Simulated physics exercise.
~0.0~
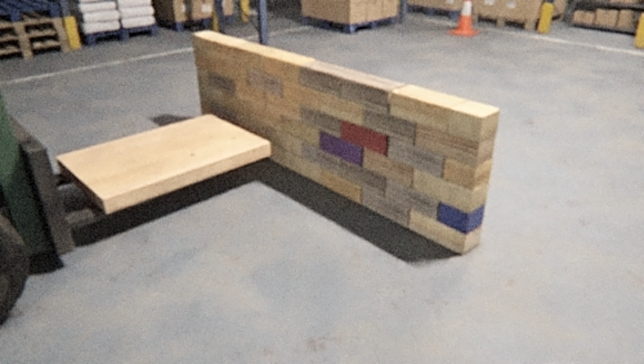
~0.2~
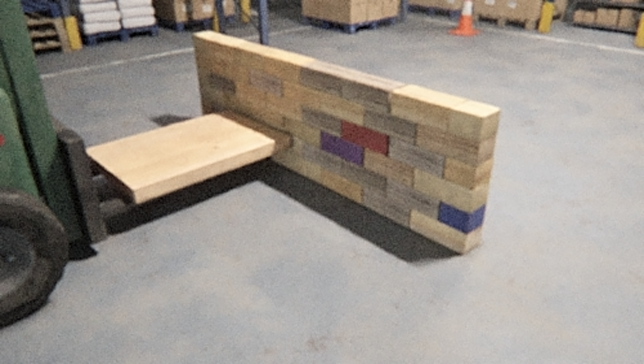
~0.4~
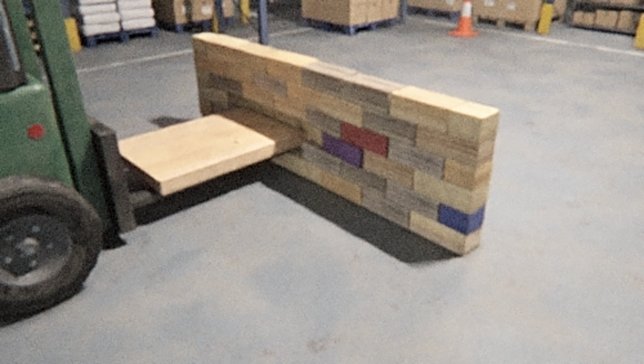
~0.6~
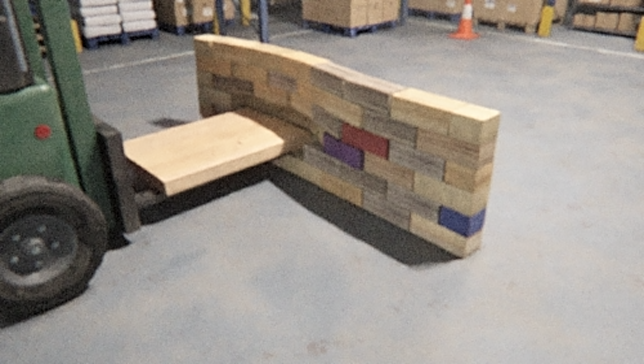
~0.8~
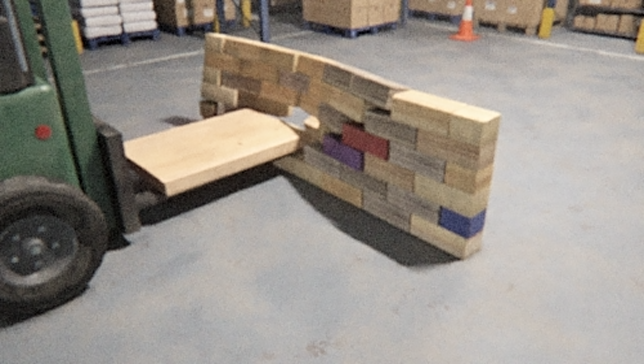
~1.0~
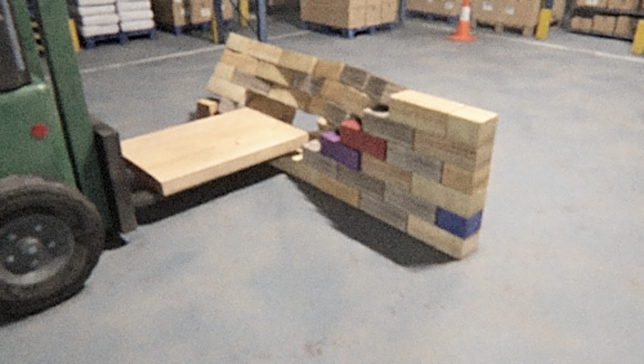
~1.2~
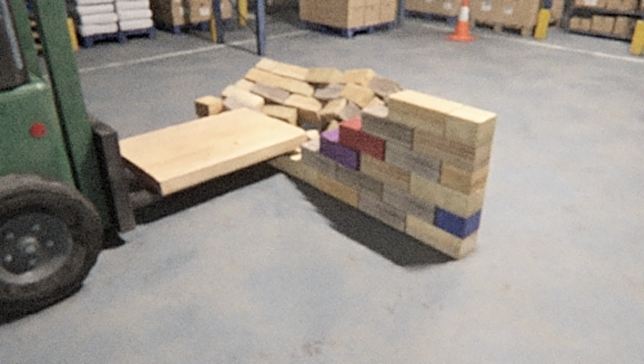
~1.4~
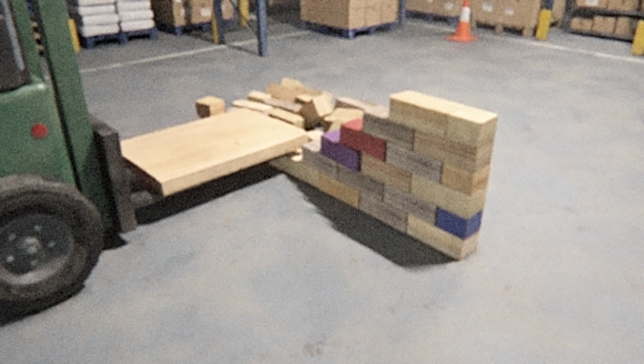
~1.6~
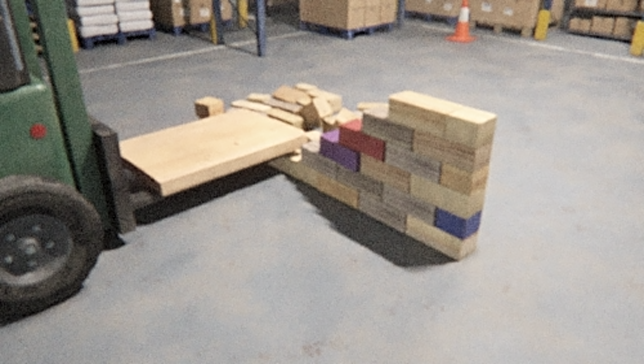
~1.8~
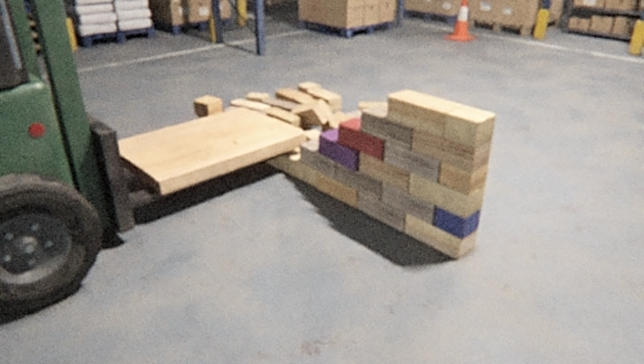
A green forklift pushes a board into a wooden block wall, collapsing its left part.
